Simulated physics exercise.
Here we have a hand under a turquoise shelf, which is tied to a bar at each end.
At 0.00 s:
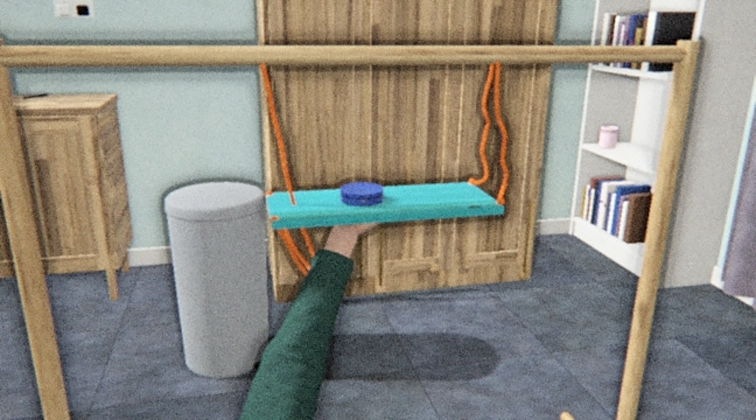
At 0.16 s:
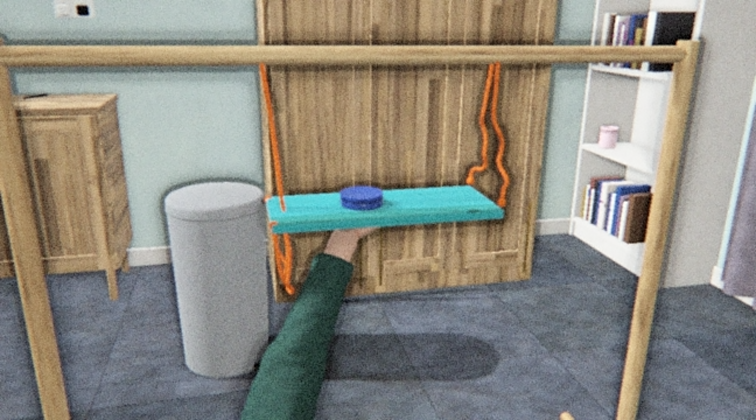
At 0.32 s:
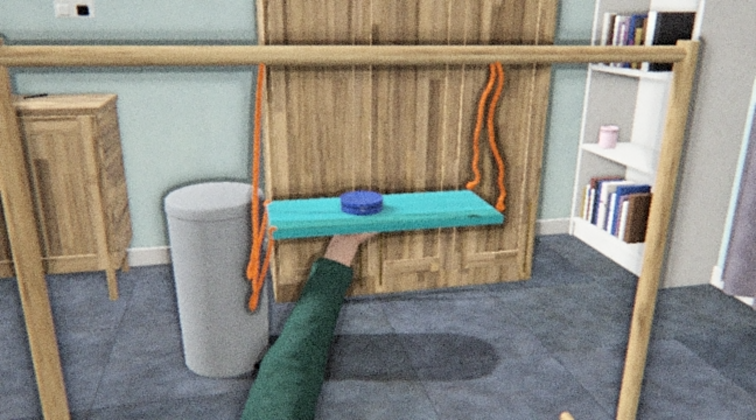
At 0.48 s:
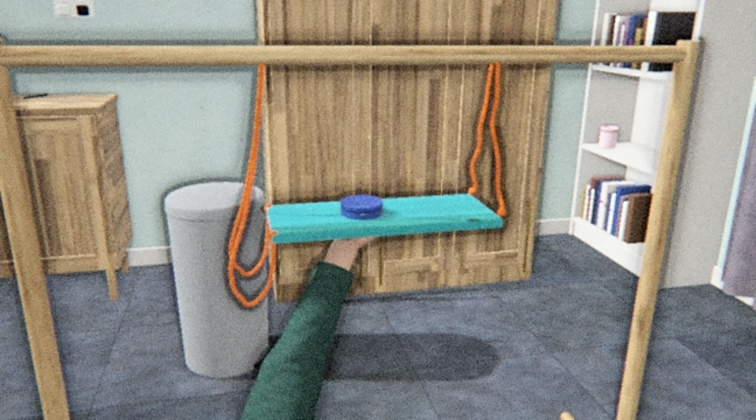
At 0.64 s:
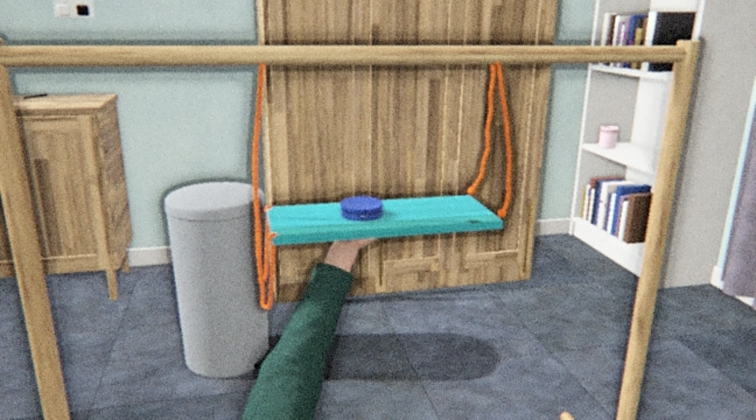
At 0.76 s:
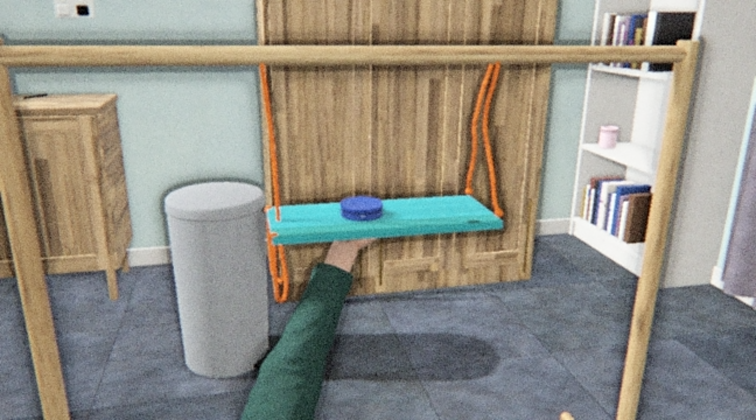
In the video, a hand beneath a turquoise shelf with a blue puck on it lowers slightly along with the shelf, then stays nearly still, while the slack orange cords at both ends sway beneath a wooden bar.
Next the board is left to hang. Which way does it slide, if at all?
Outcome: The blue puck falls from the left end.
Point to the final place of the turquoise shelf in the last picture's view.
Near (420, 281).
After 1.36 s, board tipped 32° down to the left; puck falling.
After 2.00 s, board tipped 48° down to the left; puck on the floor.
At rest, board tipped 43° down to the left; puck on the floor. The blue puck drops leftwards.
